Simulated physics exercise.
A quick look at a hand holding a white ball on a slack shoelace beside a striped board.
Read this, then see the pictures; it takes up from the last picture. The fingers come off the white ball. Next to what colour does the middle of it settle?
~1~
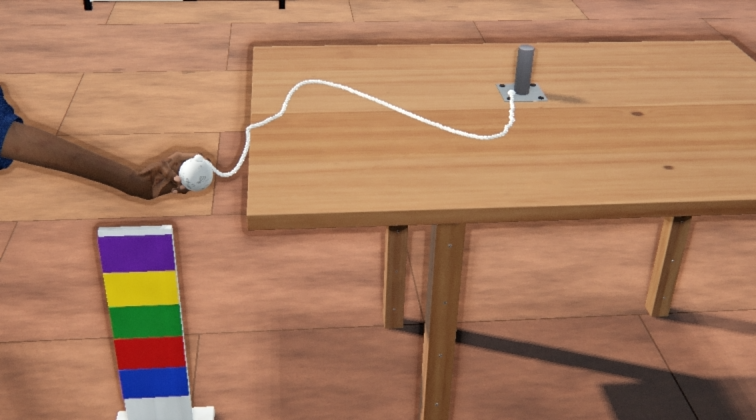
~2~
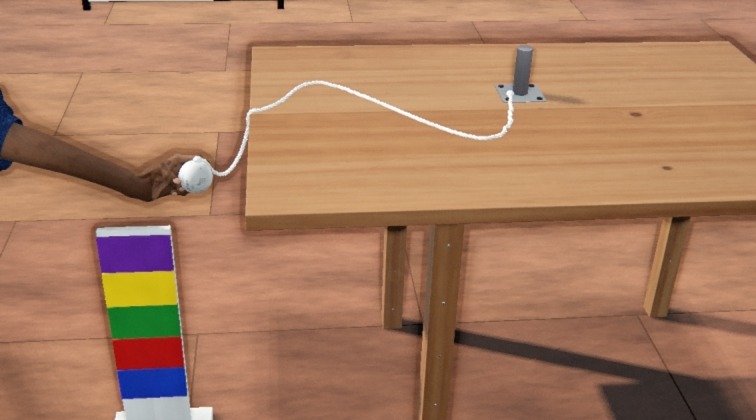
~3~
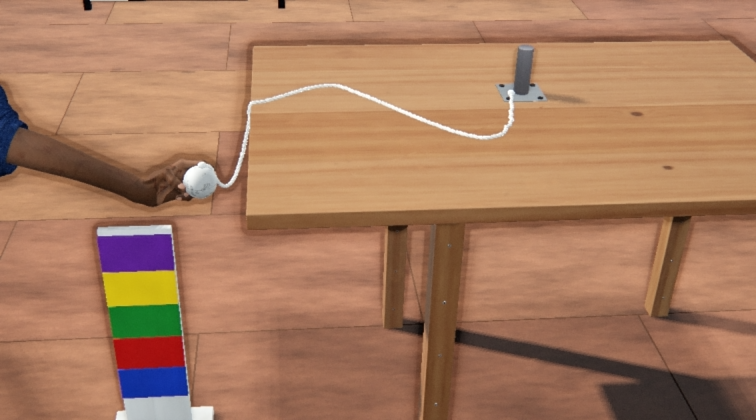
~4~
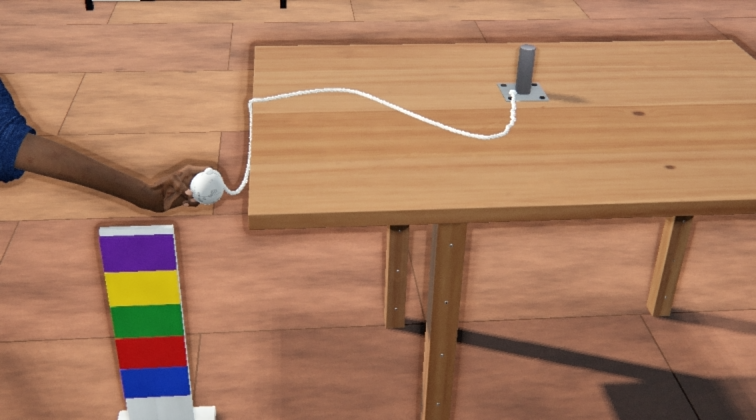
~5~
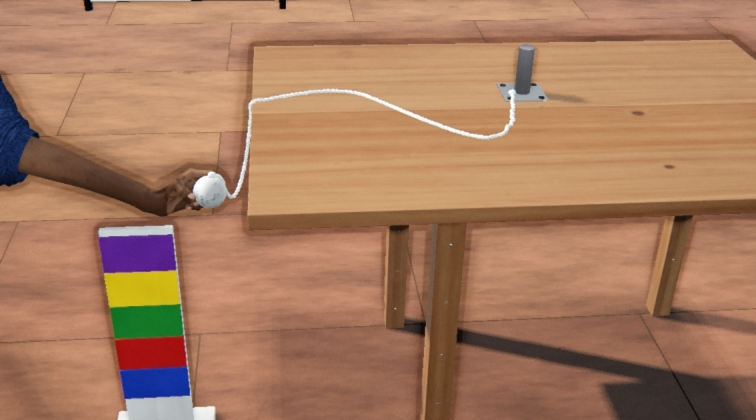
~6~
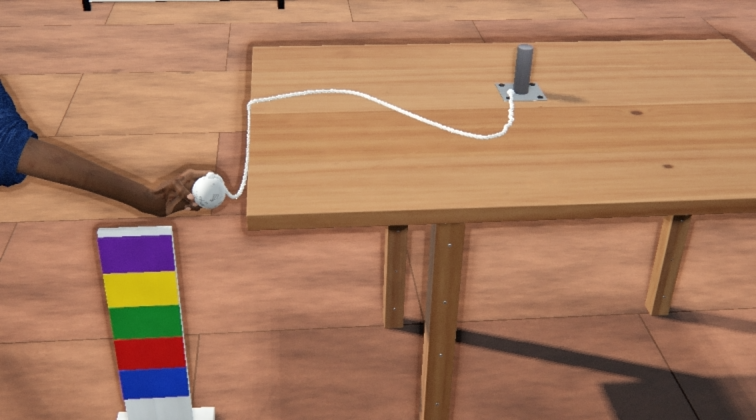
Next to blue.
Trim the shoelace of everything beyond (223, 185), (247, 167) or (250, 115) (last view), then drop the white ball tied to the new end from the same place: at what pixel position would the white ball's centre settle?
In order, roughly (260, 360), (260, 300) and (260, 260).
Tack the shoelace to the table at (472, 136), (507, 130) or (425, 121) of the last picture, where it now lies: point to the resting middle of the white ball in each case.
For the three tries you'd see (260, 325), (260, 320) and (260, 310).
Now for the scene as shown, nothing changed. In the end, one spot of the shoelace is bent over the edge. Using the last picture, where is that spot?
That spot is roughly at (356, 94).
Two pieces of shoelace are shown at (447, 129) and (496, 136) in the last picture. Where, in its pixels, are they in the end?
Roughly (365, 113) for the first and (411, 106) for the second.
Soon after, ball near (275, 368); level with blue.
Then, ball near (262, 369); level with blue.
At rest, ball near (264, 372); level with blue. Its centre hangs level with the blue band.
